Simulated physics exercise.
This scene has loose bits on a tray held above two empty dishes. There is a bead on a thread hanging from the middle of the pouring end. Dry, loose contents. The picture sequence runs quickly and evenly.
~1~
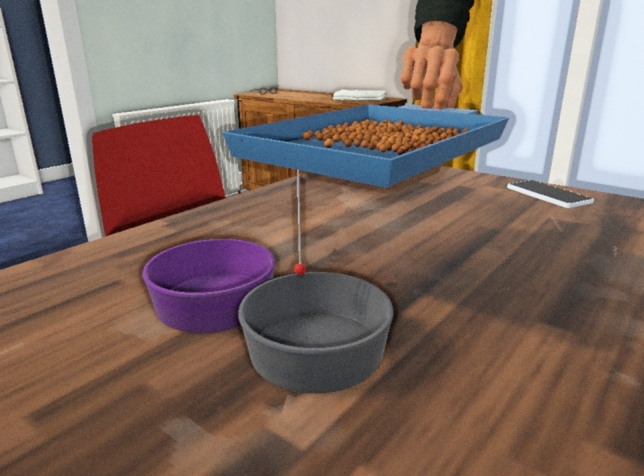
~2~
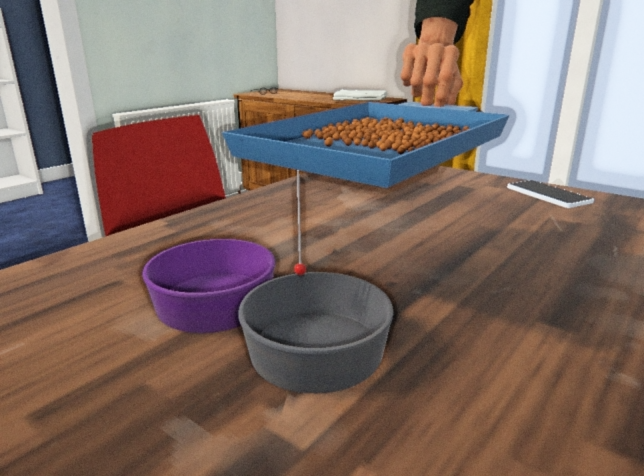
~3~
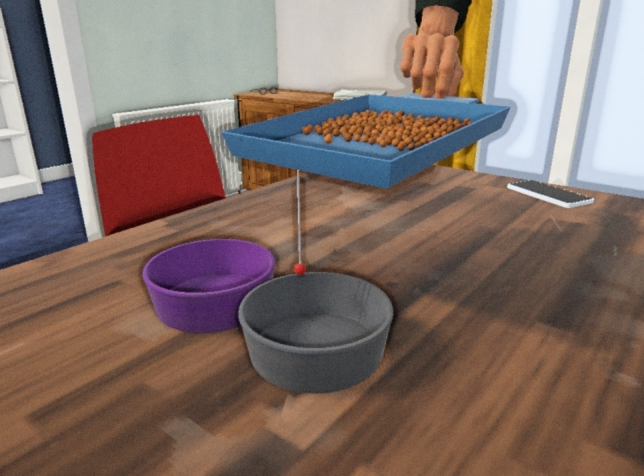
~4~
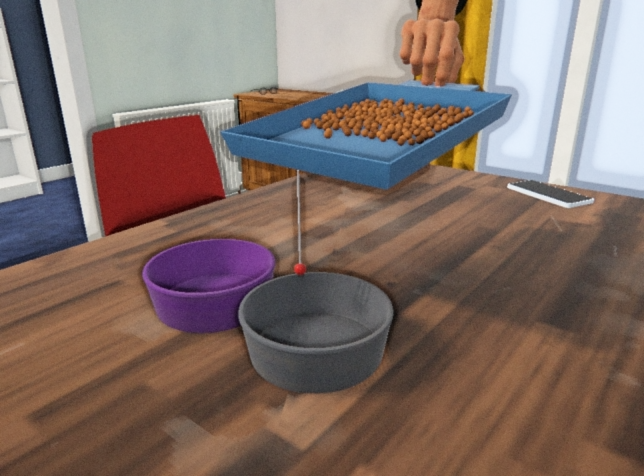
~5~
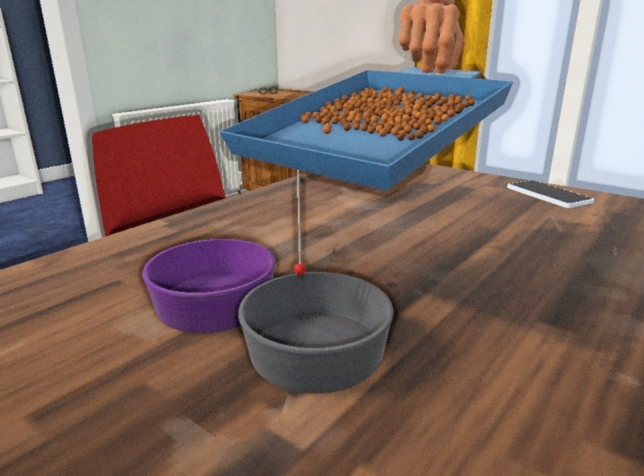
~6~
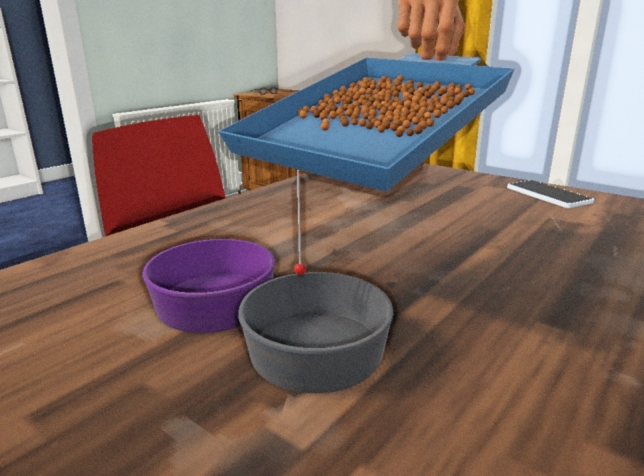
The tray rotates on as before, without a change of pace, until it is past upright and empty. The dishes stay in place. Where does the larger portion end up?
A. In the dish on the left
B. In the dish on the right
Option B: In the dish on the right.
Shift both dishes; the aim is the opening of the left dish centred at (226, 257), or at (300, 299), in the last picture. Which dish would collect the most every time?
For the first place, the dish on the right side; for the second, the dish on the left side.
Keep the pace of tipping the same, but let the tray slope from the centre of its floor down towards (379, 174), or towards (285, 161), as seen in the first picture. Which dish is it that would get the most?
Results - the dish on the right side first, the dish on the left side second.
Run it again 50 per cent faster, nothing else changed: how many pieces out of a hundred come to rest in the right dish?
It comes to 70 per cent or so.
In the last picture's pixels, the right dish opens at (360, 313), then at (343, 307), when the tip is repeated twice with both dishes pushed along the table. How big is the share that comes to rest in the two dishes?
Close to 80 in a hundred, followed by close to 80 in a hundred.
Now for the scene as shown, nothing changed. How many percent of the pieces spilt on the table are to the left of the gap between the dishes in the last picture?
I'd put it at around 50 per cent.
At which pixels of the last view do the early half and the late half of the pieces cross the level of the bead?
Around (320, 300) and then (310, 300).
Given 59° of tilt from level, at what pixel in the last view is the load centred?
The centre of the load shows up near (324, 157) in the last view.
Shortly afterwards, tray tipped steeply; all but a few on the tray; only a few in the right dish; only a few outside both; only a few in the air.
Next, tray tipped right over; near a third on the tray; near a third in the right dish; only a few outside both; near a third in the air.
Some moments later, tray tipped past a quarter turn; the bulk in the right dish; only a few in the left dish; near a quarter outside both.
In the end, tray tipped past a quarter turn; the bulk in the right dish; only a few in the left dish; near a quarter outside both.
